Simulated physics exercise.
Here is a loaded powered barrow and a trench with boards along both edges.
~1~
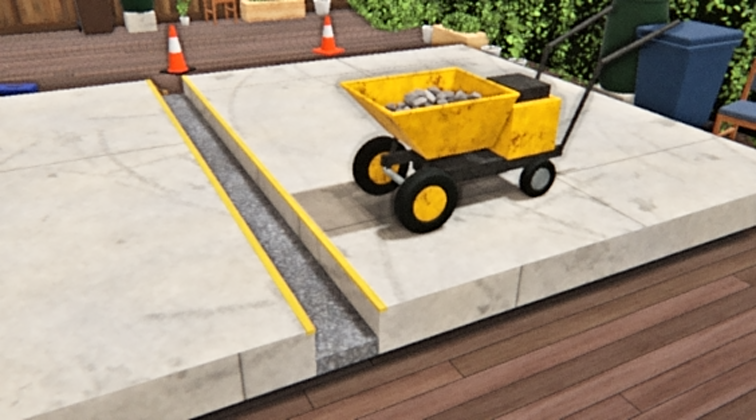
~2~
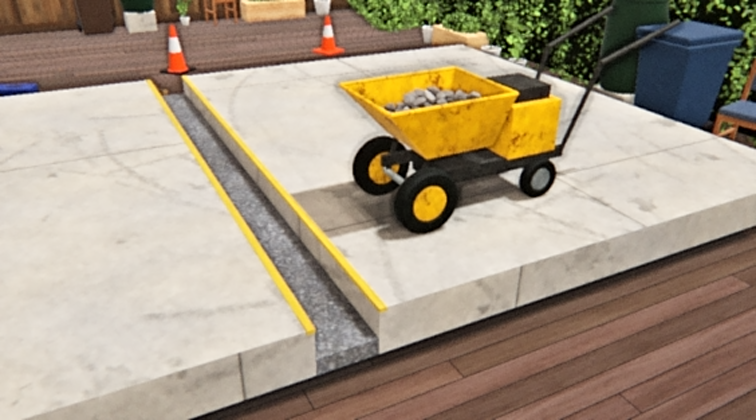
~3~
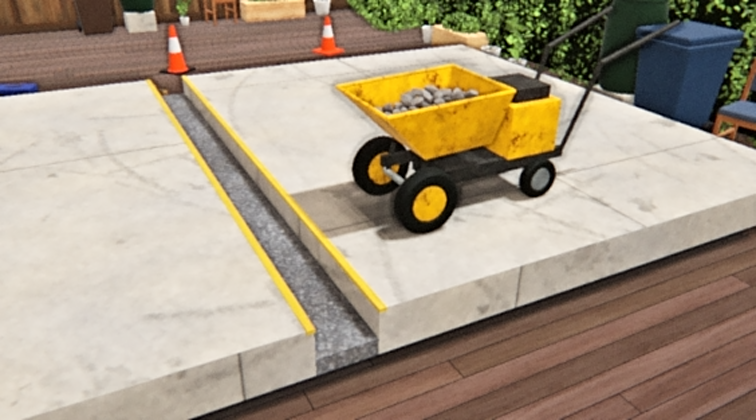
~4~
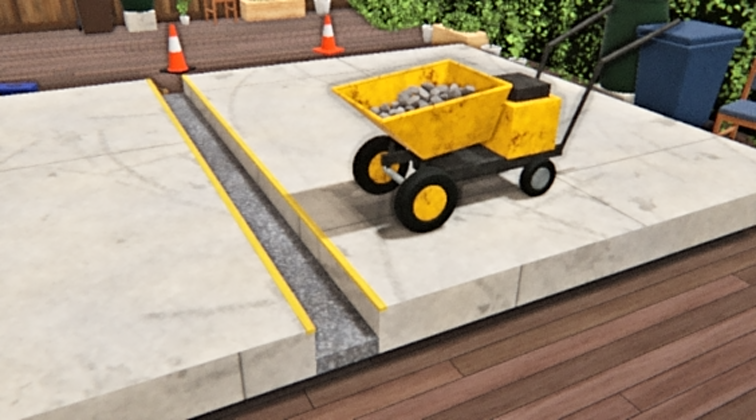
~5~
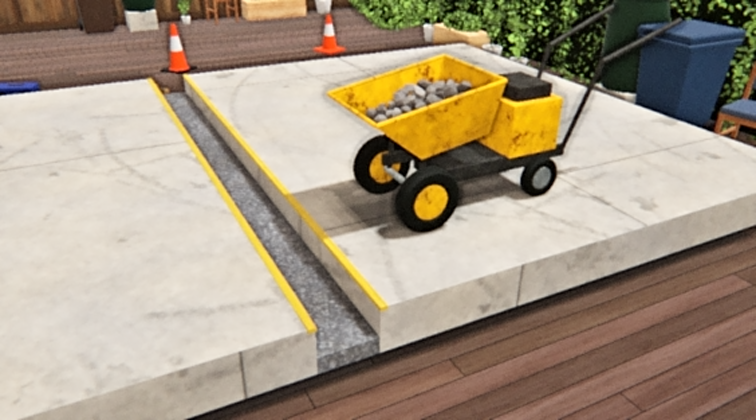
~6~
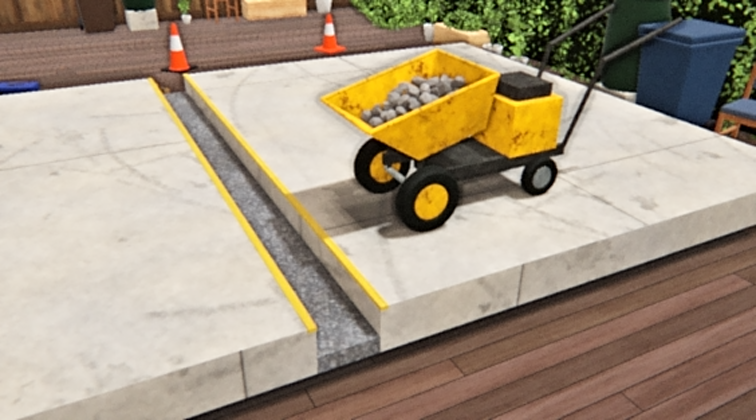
At first, a yellow powered barrow loaded with grey broken stones stands with its skip level on a pale slab, to the right of a narrow trench with yellow-topped edges. Then the skip tilts gradually, its left lip lowering toward the trench side while the wheels stay in place.
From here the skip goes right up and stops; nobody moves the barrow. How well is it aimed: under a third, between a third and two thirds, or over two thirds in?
In the trench: Over two thirds.
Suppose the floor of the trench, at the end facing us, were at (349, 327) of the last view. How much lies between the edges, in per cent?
It comes to 50 per cent or so.
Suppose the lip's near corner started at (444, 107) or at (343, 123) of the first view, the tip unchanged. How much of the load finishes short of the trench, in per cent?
The first gives 30 %, the second 0 %.
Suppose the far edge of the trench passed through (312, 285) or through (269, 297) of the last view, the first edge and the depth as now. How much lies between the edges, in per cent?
Roughly 60 per cent, and 90 per cent.
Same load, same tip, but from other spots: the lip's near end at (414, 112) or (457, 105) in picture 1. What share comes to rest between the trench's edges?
The first gives 60 %, the second 20 %.
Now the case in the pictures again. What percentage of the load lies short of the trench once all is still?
Near 0 %.
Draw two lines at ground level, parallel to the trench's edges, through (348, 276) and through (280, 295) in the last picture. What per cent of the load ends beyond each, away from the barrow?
The first gives 80 %, the second 0 %.
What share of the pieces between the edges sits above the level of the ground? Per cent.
Some 0 per cent.
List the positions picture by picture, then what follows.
In the first picture, lip of the skip (391, 115), level; top of the load (444, 107), broken stones; first edge of the trench (355, 275); far edge (287, 293), the trench over half as wide as the skip, and about half as deep as wide.
In the second picture, lip of the skip (390, 116), level; top of the load (444, 107).
In the third picture, lip of the skip (387, 119), tipped barely; top of the load (445, 107).
In the fourth picture, lip of the skip (382, 122), tipped a little; top of the load (442, 104).
In the fifth picture, lip of the skip (376, 127), tipped a little; top of the load (452, 92).
In the sixth picture, lip of the skip (369, 133), tipped clearly; top of the load (446, 89); first edge of the trench (356, 273); far edge (289, 292).
Just after the last frame, skip tipped steeply; every one in the skip.
A moment on, skip tipped right over; the larger part in the skip; roughly a quarter in or heaped over the trench.
Further on, skip tipped right over; roughly a quarter in the skip; the larger part in or heaped over the trench; just a few beyond it.
When it is over, skip tipped right over; about a tenth in the skip; the larger part in or heaped over the trench; just a few beyond it.
